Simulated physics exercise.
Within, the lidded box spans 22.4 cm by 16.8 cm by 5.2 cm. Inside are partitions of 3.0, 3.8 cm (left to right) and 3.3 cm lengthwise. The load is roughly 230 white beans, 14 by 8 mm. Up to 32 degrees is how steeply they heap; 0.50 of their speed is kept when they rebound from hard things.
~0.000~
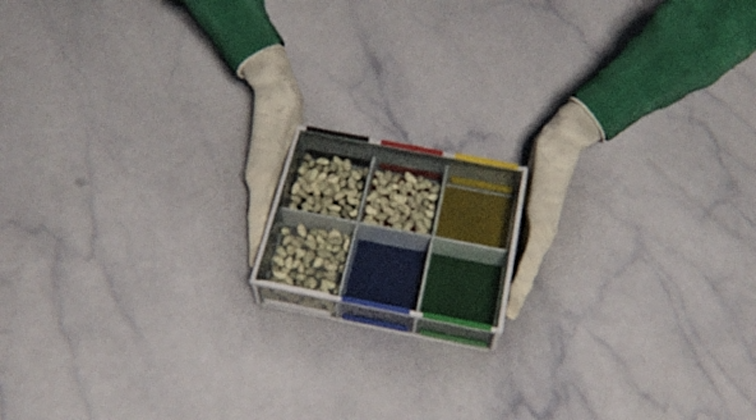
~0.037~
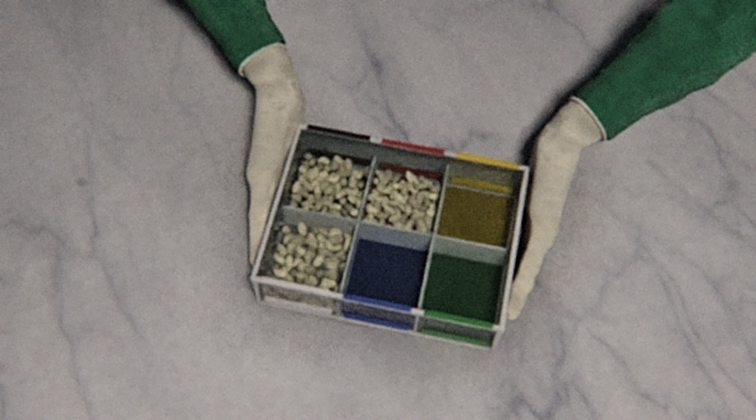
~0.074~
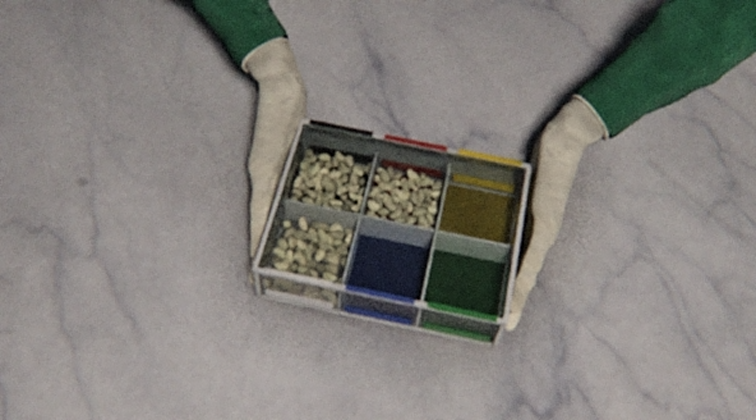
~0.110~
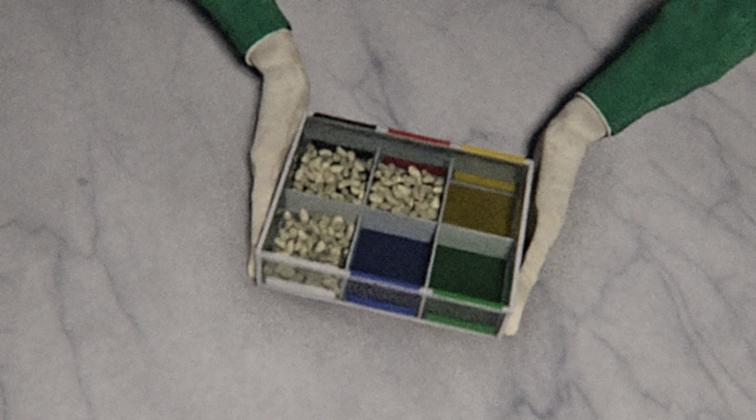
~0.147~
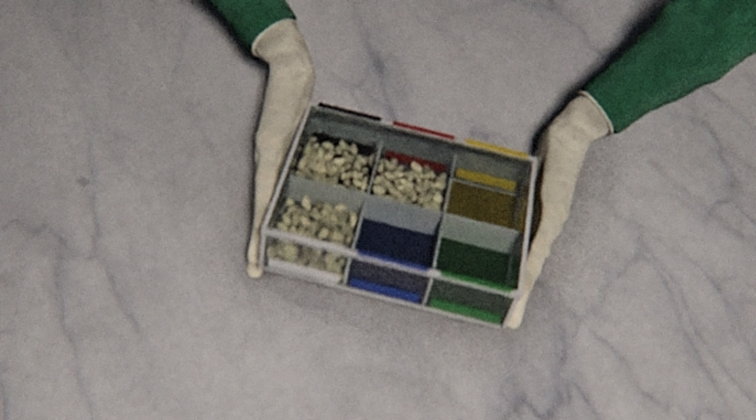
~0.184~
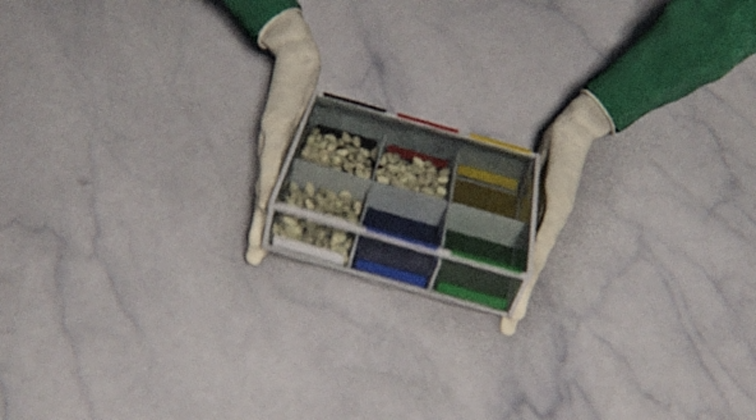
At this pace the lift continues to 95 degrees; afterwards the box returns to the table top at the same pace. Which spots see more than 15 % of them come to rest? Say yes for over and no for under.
Red: Clears the bar. Blue: Does not clear the bar. Green: Does not clear the bar. Yellow: Does not clear the bar. White: Does not clear the bar. Black: Clears the bar.
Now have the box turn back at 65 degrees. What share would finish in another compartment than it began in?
Roughly 15 percent would.
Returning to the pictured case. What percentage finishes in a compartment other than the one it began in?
It works out to about 30 per cent.
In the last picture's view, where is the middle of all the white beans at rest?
At about (379, 189).
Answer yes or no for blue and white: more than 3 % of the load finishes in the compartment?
As for blue, not so, and as for white, correct.
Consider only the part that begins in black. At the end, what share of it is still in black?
90 %.
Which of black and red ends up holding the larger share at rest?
Red.
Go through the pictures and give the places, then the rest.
Box tilt 0 degrees, front corners at (255, 280) and (498, 329); red 35 %, white 30 %, black 35 %, in the first picture.
Box tilt 1 degrees, front corners at (256, 278) and (500, 327), in the second picture.
Box tilt 4 degrees, front corners at (258, 268) and (503, 320), lowest corner right back, in the third picture.
Box tilt 9 degrees, front corners at (260, 253) and (509, 309), lowest corner right back, in the fourth picture.
Box tilt 15 degrees, front corners at (266, 230) and (517, 293), lowest corner right back, in the fifth picture.
Box tilt 22 degrees, front corners at (274, 204) and (527, 275), lowest corner right back; red 35 %, white 30 %, black 35 %. Its pace works out near 175 degrees a second, in the sixth picture.
After 0.70 s, tilt 94 degrees; red 40 %, white 20 %, black 35 %.
After 1.04 s, tilt 40 degrees; red 50 %, yellow 5 %, white 5 %, black 40 %.
After 1.48 s, tilt 0 degrees; red 50 %, yellow 5 %, white 5 %, black 40 %.
In the end, at 1.9 s, red 50 %, blue 0 %, green 0 %, yellow 5 %, white 5 %, black 40 %.
